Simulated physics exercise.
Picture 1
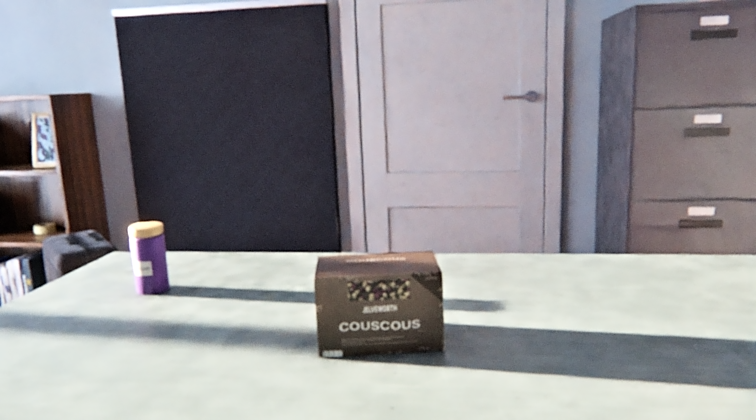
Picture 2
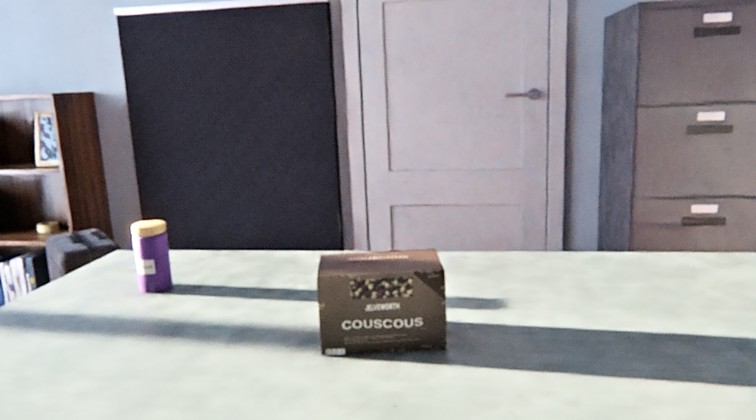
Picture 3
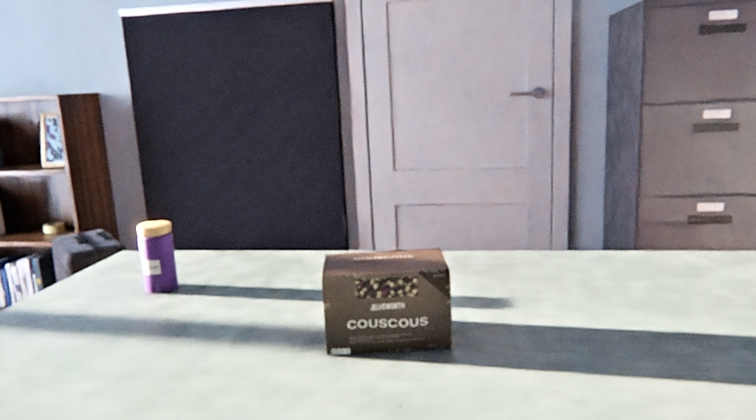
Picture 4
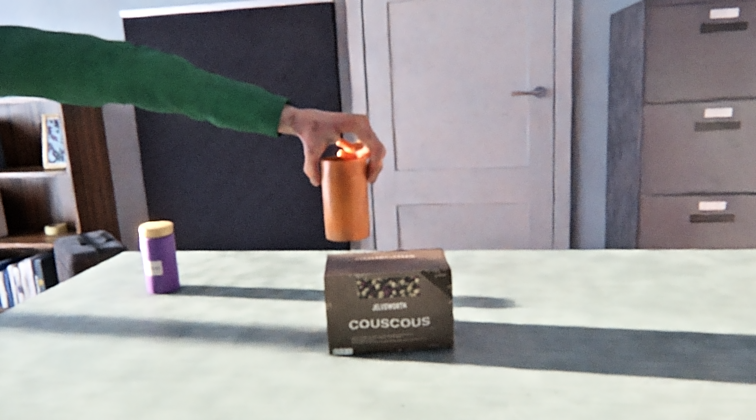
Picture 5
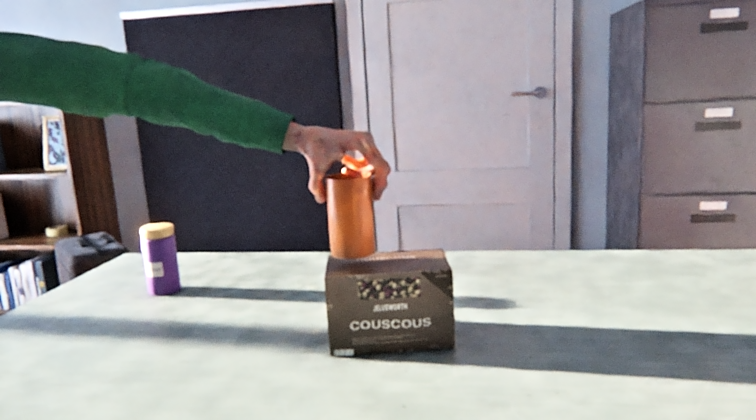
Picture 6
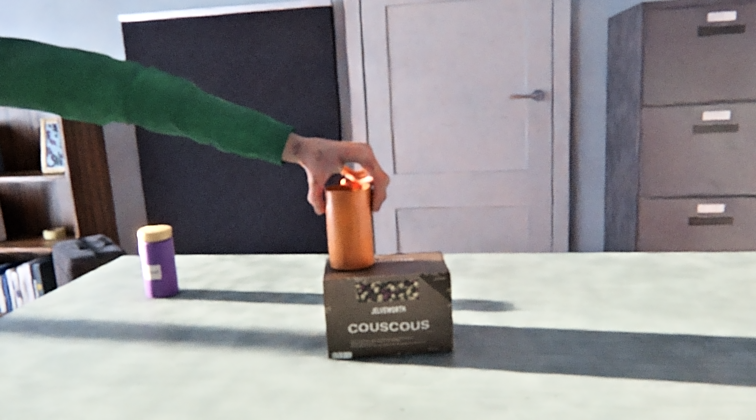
To begin with, a dark couscous box sits on a pale table with a purple jar farther back to the left, and nothing moves apart from a slight shift of the view. Then a green-sleeved arm reaches in from the left, lowers an orange cup and sets it on the box, still holding it.
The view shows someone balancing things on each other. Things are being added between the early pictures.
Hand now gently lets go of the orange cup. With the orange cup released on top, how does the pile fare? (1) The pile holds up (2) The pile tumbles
1, the pile holds up.
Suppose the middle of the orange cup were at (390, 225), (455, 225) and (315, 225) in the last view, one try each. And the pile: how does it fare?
First try: It stays up; second try: It gives way; third try: It comes apart.
Then, 0.20 s after the last picture, nothing has stirred.
Then, 0.50 s after the last picture, orange cup resting near (350, 227).
At rest, all 3 in place. Seen from the same camera at the end, orange cup near (350, 227). The pile stays up.
